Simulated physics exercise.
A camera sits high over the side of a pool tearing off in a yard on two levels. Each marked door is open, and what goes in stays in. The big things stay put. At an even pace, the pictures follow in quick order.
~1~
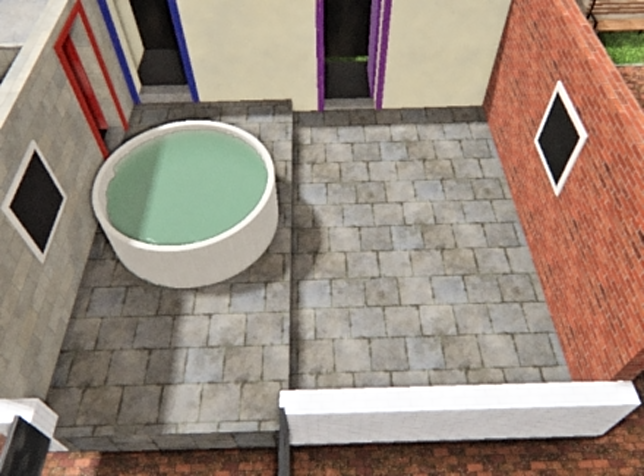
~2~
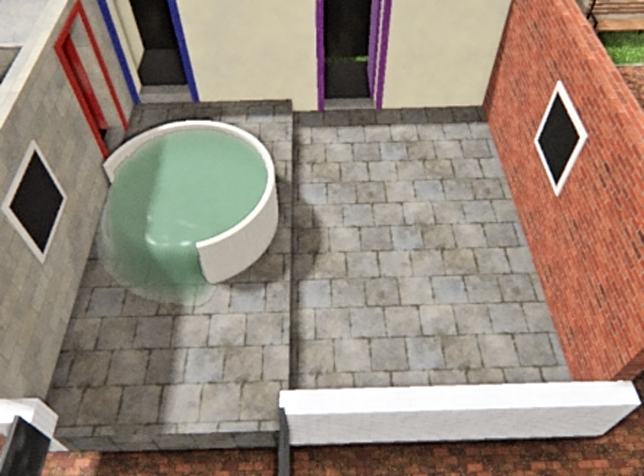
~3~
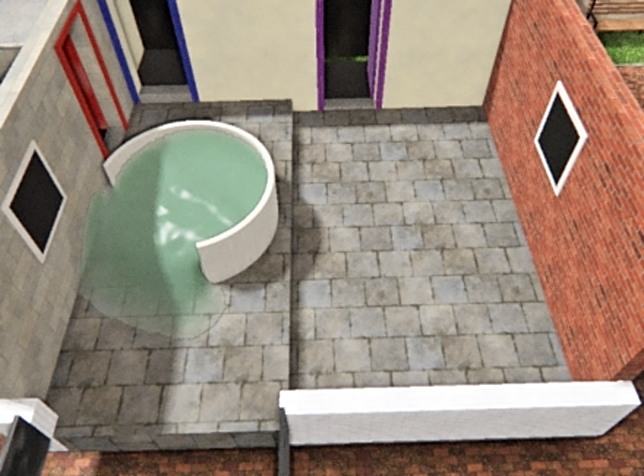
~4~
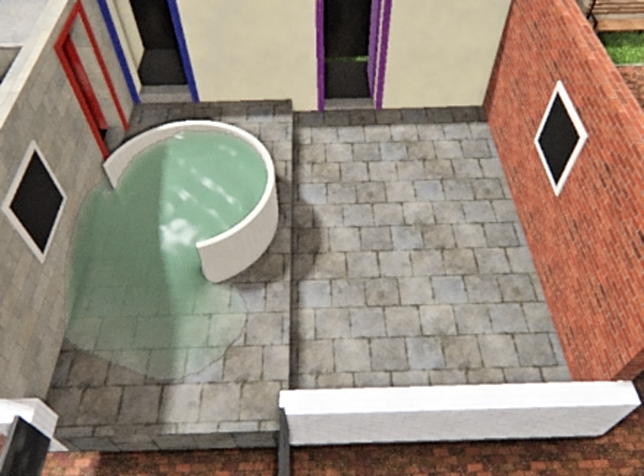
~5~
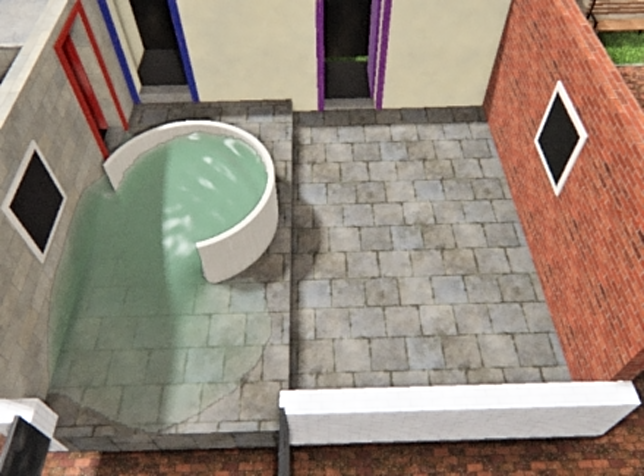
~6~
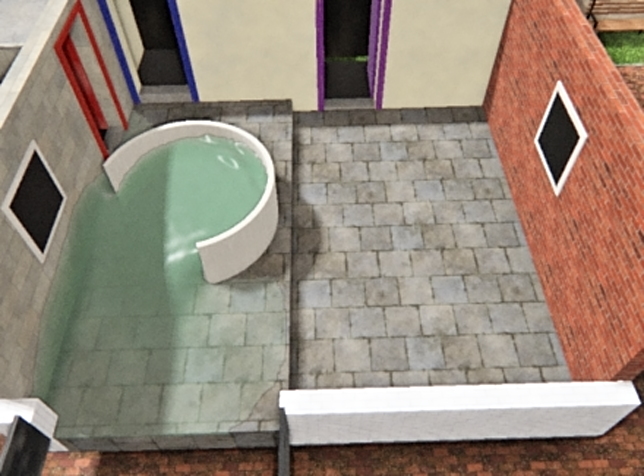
In a walled yard on two levels, a round white pool sat full and still until its near left side vanished, and green water poured out and spread steadily across the left paving.
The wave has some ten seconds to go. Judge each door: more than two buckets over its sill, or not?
The red door is not swamped. The purple door is not swamped. The blue door is not swamped.
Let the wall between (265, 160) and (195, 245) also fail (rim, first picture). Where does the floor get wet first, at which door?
I say the purple door.
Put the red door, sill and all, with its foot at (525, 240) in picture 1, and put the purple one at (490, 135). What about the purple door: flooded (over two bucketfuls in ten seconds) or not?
Here the purple door remains short of it.
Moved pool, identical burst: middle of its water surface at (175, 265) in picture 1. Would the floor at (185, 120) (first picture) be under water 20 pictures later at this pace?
Outcome at that point: Waterlogged.
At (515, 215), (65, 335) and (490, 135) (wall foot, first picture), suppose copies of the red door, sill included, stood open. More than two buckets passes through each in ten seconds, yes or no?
They turn out short, over and short.
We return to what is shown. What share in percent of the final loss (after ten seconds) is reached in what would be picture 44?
It comes to around 85 per cent.
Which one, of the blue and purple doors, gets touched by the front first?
I'd say the blue-painted one.
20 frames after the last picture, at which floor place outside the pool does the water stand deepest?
I'd point to (42, 415).
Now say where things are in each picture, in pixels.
The pool at (186, 183) is whole and still, in the first frame.
The front is at a hidden place, out from the gap at (127, 255), in the second frame.
Water pours out at (127, 256) and has run to a hidden place, in the third frame.
The front is at a hidden place, out from the gap at (128, 258), in the fourth frame.
Water pours out at (128, 258) and has run to (125, 135), in the fifth frame.
Water pours out at (128, 258) and has run to (131, 116), in the sixth frame.
A moment on, water covers 25 % of the floor; the red door wet at the sill, nothing in, the purple door not reached, the blue door wet at the sill, nothing in.
Next, water covers 25 % of the floor; the red door wet at the sill, nothing in, the purple door not reached, the blue door wet at the sill, nothing in.
Then, water covers 40 % of the floor; the red door wet at the sill, nothing in, the purple door wet at the sill, nothing in, the blue door under two buckets in.
Later, water covers 70 % of the floor; the red door wet at the sill, nothing in, the purple door wet at the sill, nothing in, the blue door under two buckets in.
In the end, water covers 80 % of the floor; the red door wet at the sill, nothing in, the purple door wet at the sill, nothing in, the blue door under two buckets in.
